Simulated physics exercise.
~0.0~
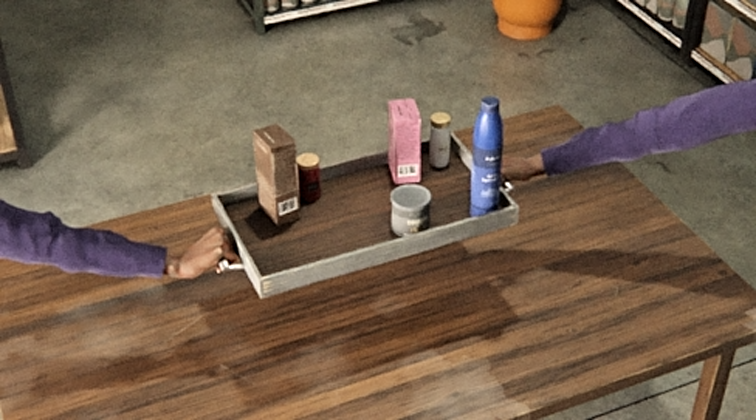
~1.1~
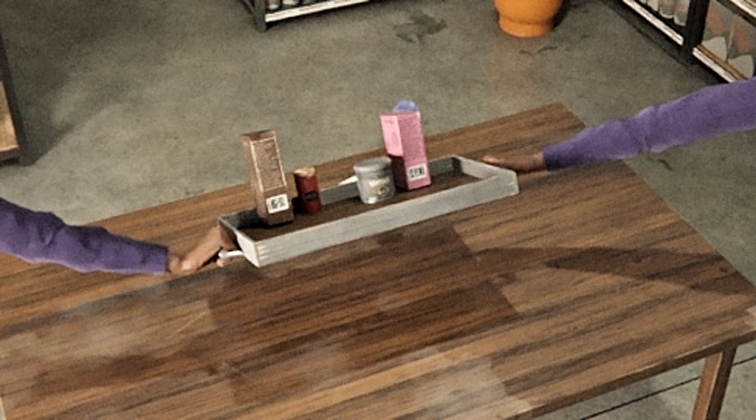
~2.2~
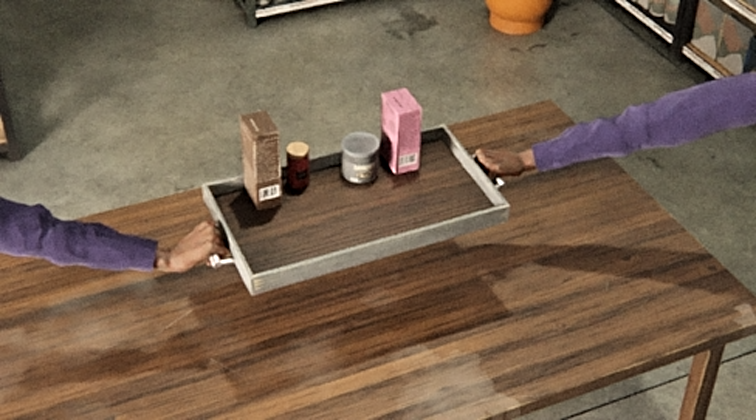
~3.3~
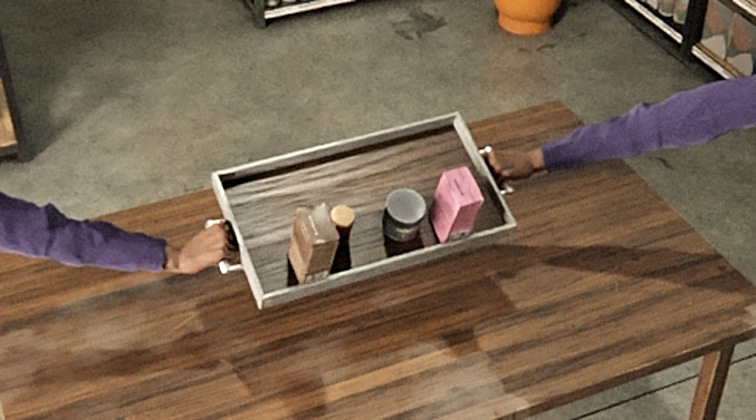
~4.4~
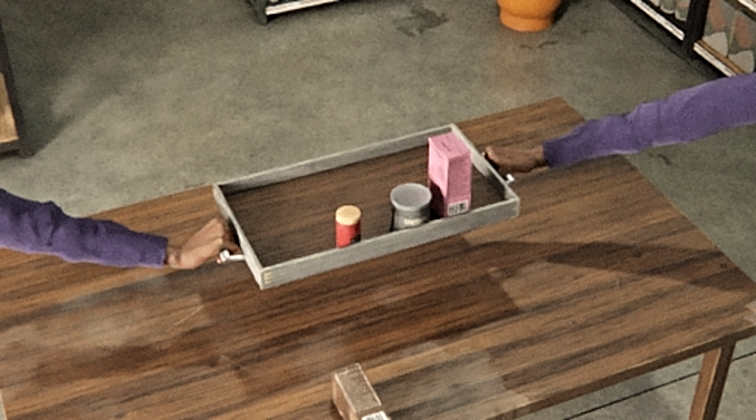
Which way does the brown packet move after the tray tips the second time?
It moves down as the viewer sees it, past the near edge of the tray, and ends up lying on the table.
